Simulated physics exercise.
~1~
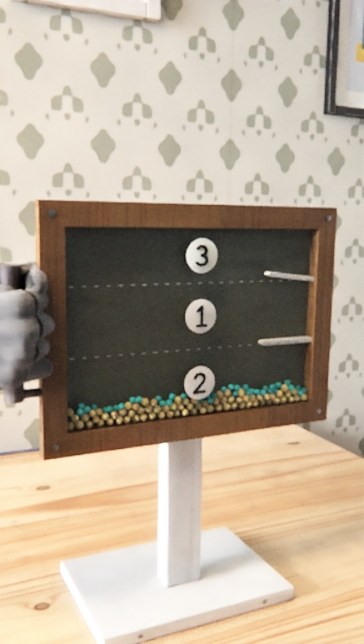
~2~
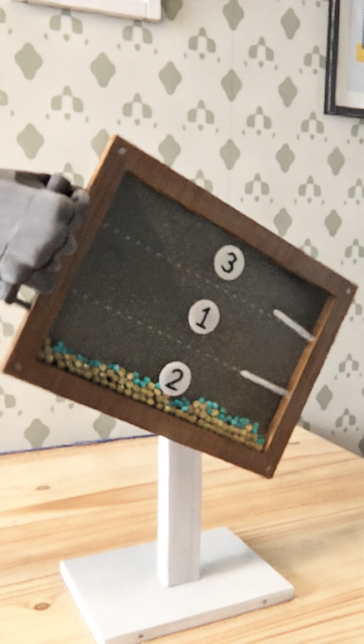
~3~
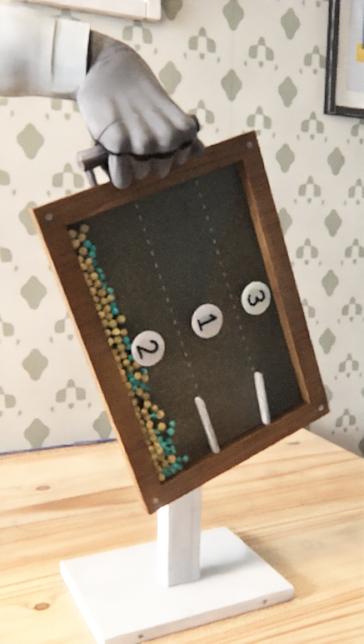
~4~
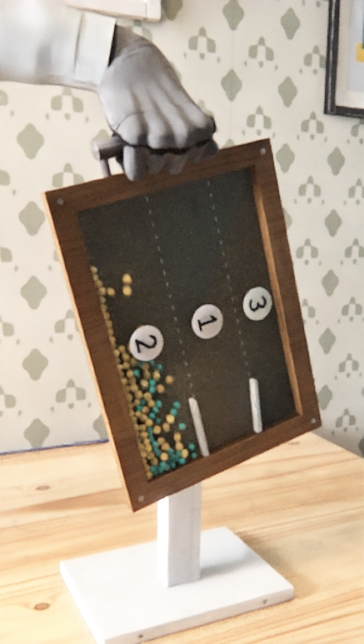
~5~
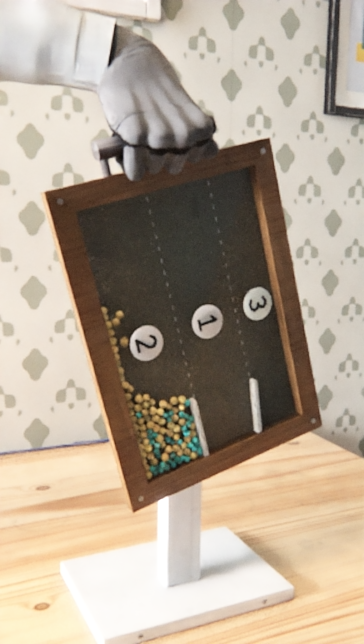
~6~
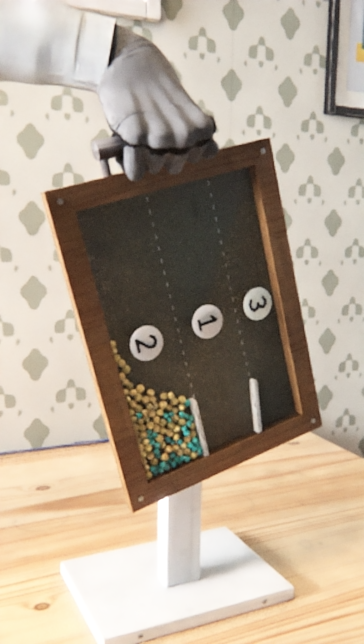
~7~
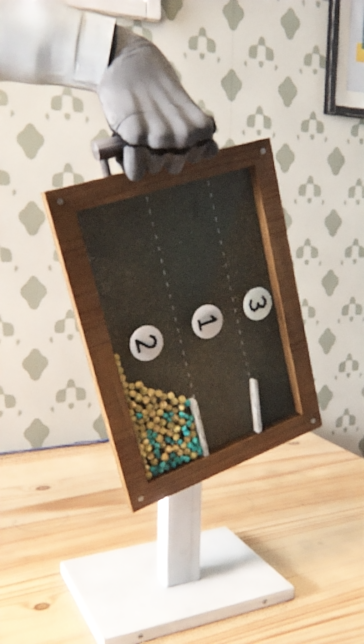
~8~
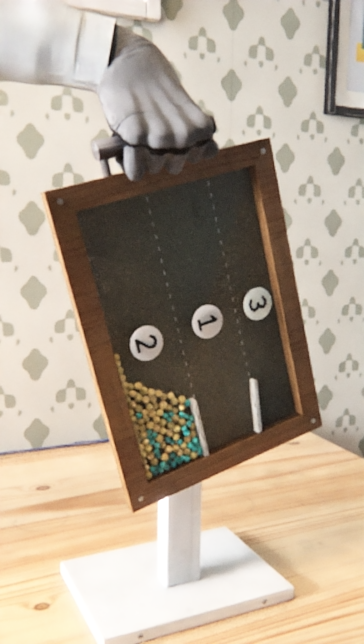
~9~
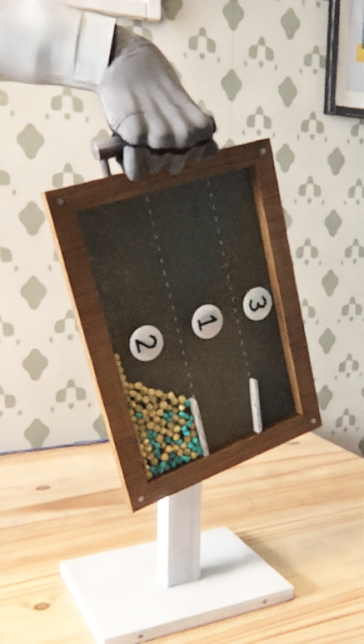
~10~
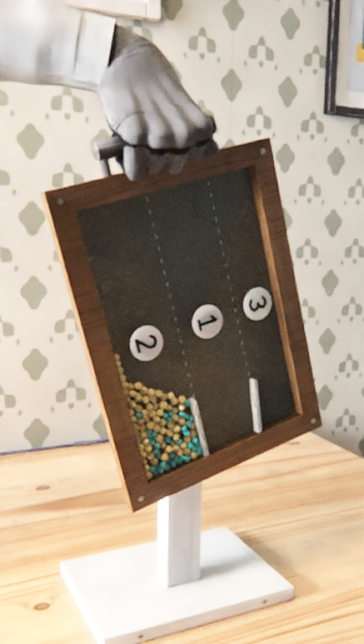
A grey-gloved hand turned a wooden-framed case clockwise on its white stand until it stood steeply tilted, and the tan and turquoise beads slid down along the strip marked two, piling up in the bottom corner, where they lay still.
